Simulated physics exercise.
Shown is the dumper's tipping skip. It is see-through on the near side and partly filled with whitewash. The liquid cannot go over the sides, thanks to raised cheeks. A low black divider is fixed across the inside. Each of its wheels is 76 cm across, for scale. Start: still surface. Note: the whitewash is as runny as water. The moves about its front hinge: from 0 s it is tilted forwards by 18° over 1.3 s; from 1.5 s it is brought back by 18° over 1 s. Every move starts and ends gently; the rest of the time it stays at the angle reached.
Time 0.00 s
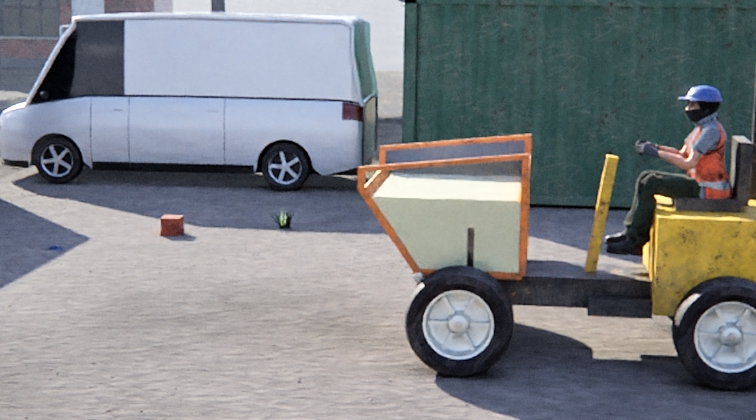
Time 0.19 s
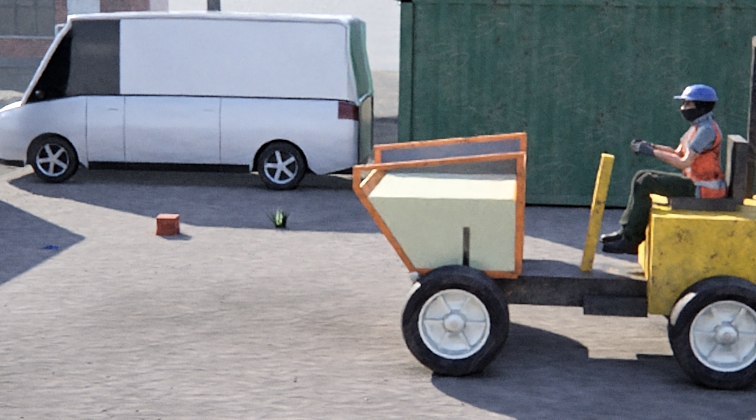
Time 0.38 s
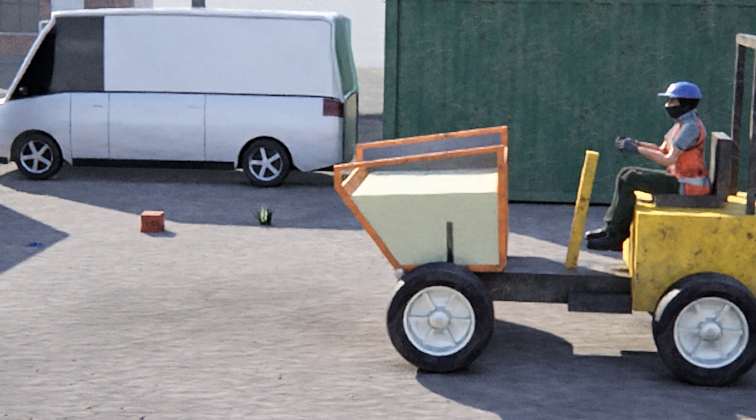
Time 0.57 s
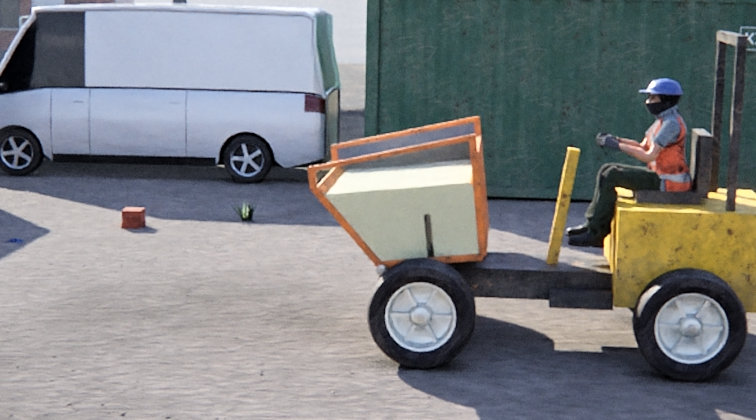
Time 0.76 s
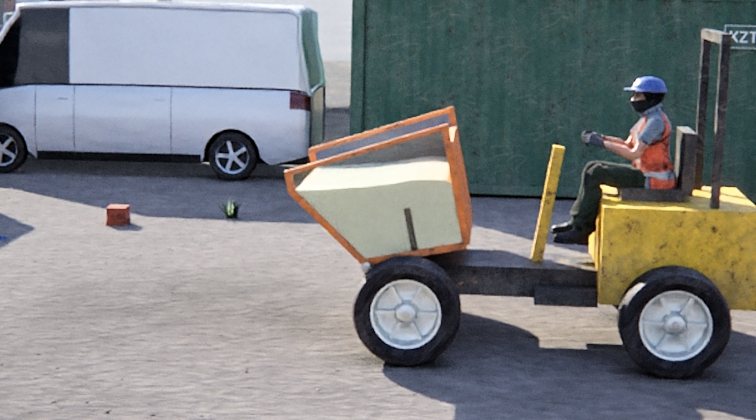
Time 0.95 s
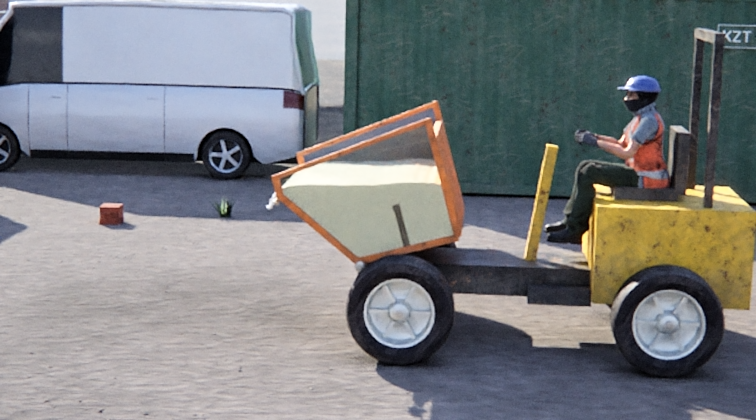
Yellow dumper's see-through skip of pale liquid tilting gradually forwards to the left, liquid starting over the lip, driver seated behind.
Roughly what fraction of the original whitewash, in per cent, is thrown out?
About 22 in every hundred parts is thrown out.
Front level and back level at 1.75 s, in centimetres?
About 46 cm at the front, 26 cm at the back.
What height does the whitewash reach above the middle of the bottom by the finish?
Roughly 42 cm.
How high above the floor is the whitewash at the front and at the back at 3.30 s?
Front level 42 cm, back level 40 cm.
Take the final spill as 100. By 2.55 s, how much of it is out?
Some 100 per cent by then.
Then, 1.75 s in, the skip is at 16° forwards, the surface stands 26 cm at the back and 47 cm at the front; 19 per cent has gone, over the front.
Then, 2.55 s in, the surface stands 47 cm at the back and 42 cm at the front; 22 per cent has gone, over the front.
Then, 3.30 s in, the surface stands 40 cm at the back and 41 cm at the front; 22 per cent has gone, over the front.
Then, 5.39 s in, 22 per cent has gone, over the front, 116 of 519 litres.
